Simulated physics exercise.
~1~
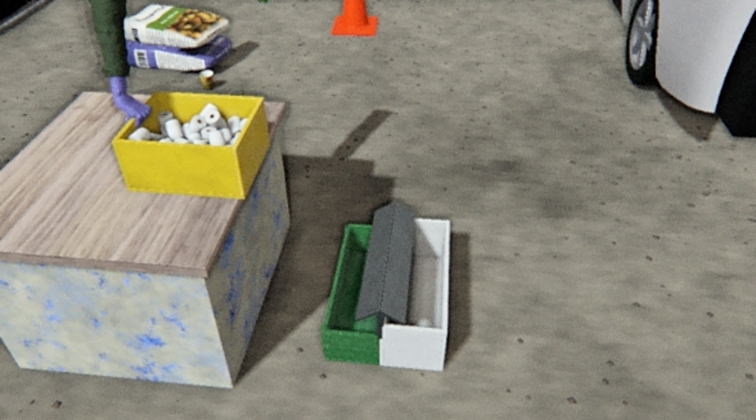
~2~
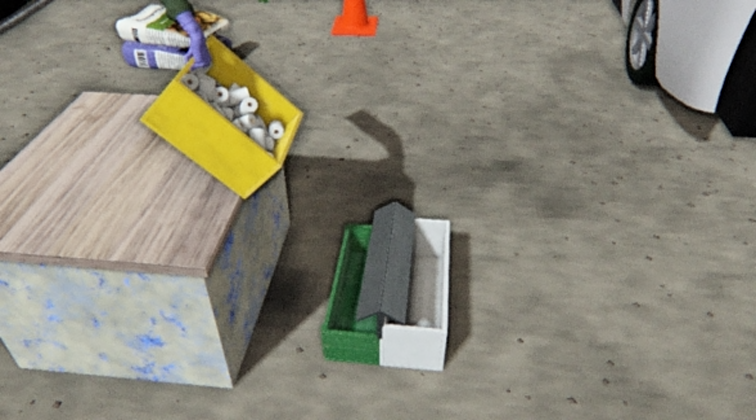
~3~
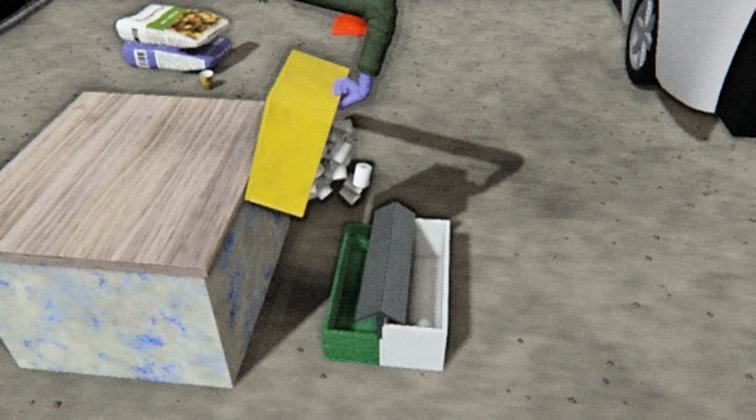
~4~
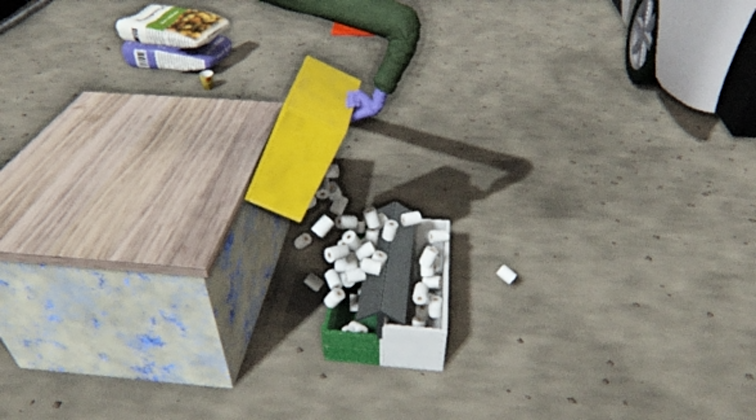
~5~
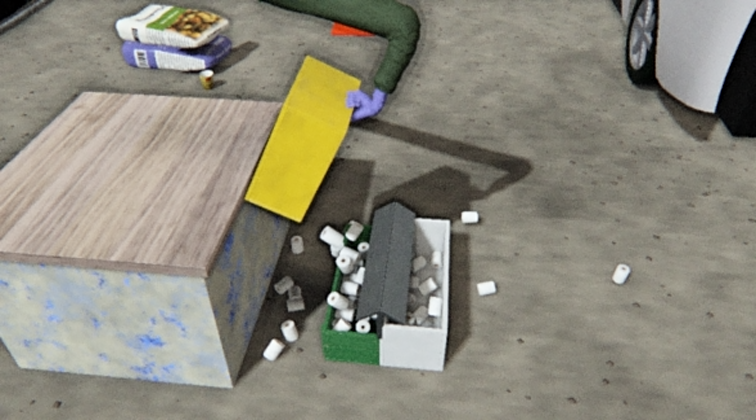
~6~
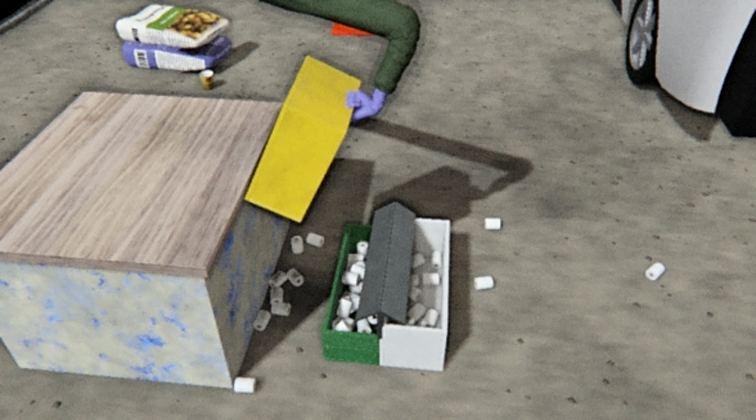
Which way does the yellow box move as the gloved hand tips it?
The yellow box moves to the right, going over the edge of the bench toward the totes.
